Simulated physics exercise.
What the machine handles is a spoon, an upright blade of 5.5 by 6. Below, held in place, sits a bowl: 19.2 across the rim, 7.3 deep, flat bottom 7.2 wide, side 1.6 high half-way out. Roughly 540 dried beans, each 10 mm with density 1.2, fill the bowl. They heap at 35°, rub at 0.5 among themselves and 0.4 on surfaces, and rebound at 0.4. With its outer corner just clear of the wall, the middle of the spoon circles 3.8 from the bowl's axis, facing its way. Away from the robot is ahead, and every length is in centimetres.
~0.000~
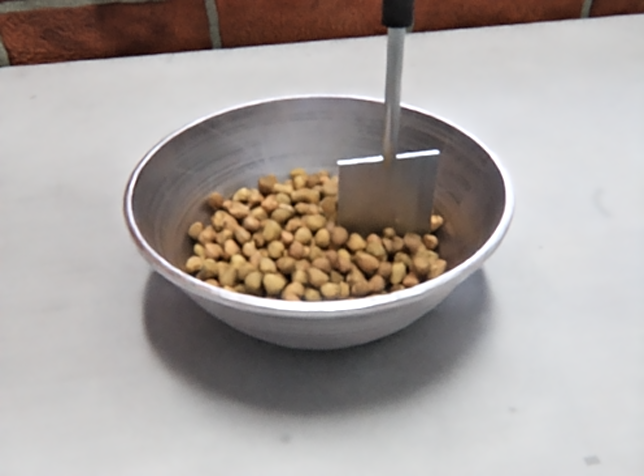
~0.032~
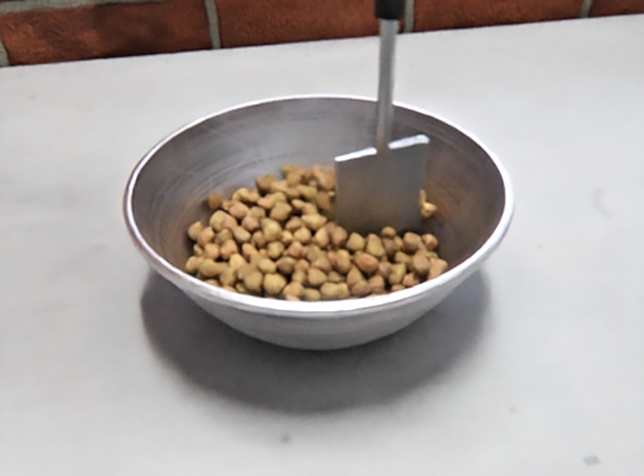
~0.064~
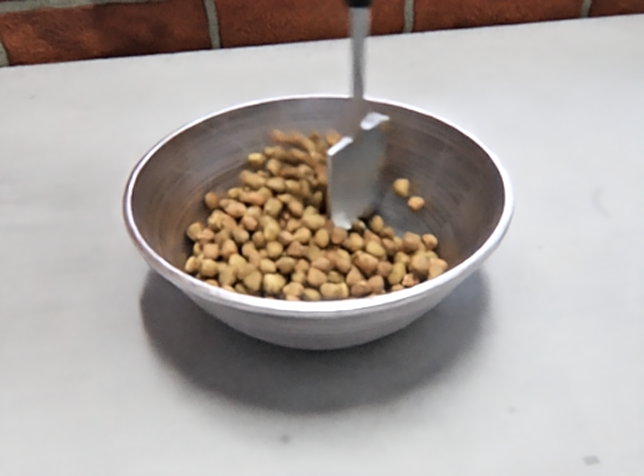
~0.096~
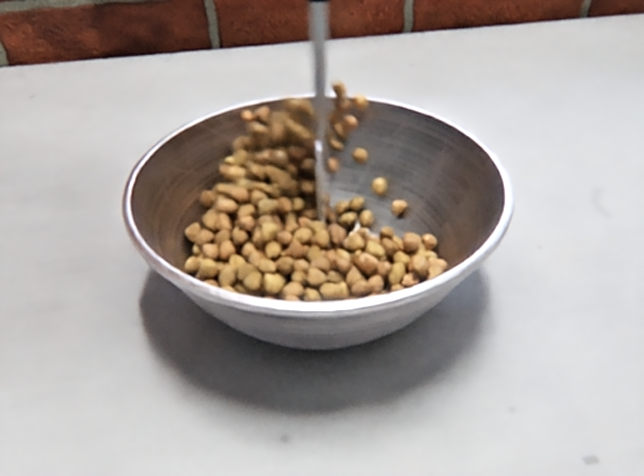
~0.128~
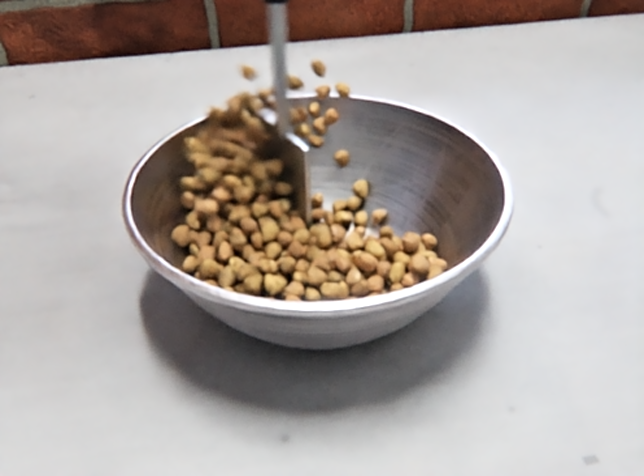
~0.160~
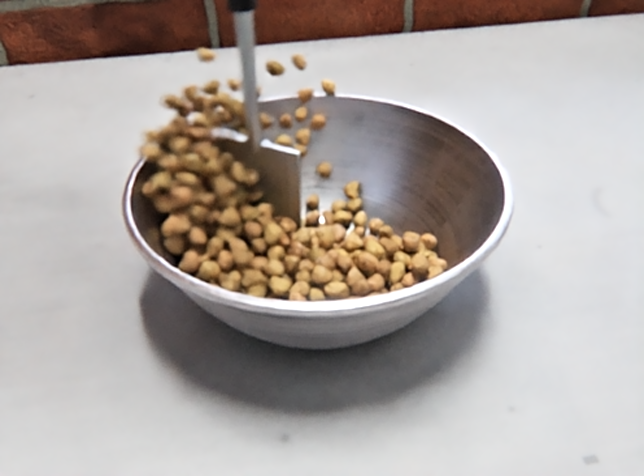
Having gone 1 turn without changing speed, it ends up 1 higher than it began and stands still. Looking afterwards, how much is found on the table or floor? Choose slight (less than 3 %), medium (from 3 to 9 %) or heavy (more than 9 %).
The share is heavy.
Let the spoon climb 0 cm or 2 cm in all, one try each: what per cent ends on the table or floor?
Roughly 25 and 15 per cent.
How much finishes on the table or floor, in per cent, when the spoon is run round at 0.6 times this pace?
Some 5 in a hundred.
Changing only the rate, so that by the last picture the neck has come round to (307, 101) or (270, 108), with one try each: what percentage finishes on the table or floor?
Around 5 and 15 per cent respectively.
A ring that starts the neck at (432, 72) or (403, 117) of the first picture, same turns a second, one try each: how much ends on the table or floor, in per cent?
I'd guess some 0 and 20 percent.
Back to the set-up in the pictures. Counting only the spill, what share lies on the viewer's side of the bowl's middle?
Close to 70 percent, I reckon.
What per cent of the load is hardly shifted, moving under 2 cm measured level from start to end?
Around 15 in a hundred, roughly.
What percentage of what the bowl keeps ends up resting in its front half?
Close to 40 in a hundred.
After 0.24 s, 221° round, highest piece 12 above the table; 499 in the bowl, 1 on the table or floor, 41 in flight or on the tool.
After 0.32 s, 300° round, highest piece 11 above the table; 454 in the bowl, 25 on the table or floor, 62 in flight or on the tool.
After 0.56 s, 0° round, highest piece 7 above the table; 413 in the bowl, 127 on the table or floor, 1 in flight or on the tool.
After 1.26 s, 0° round, highest piece 6 above the table; 413 in the bowl, 128 on the table or floor.
At rest, 413 in the bowl, 128 on the table or floor. That is 24 % on the table or floor.
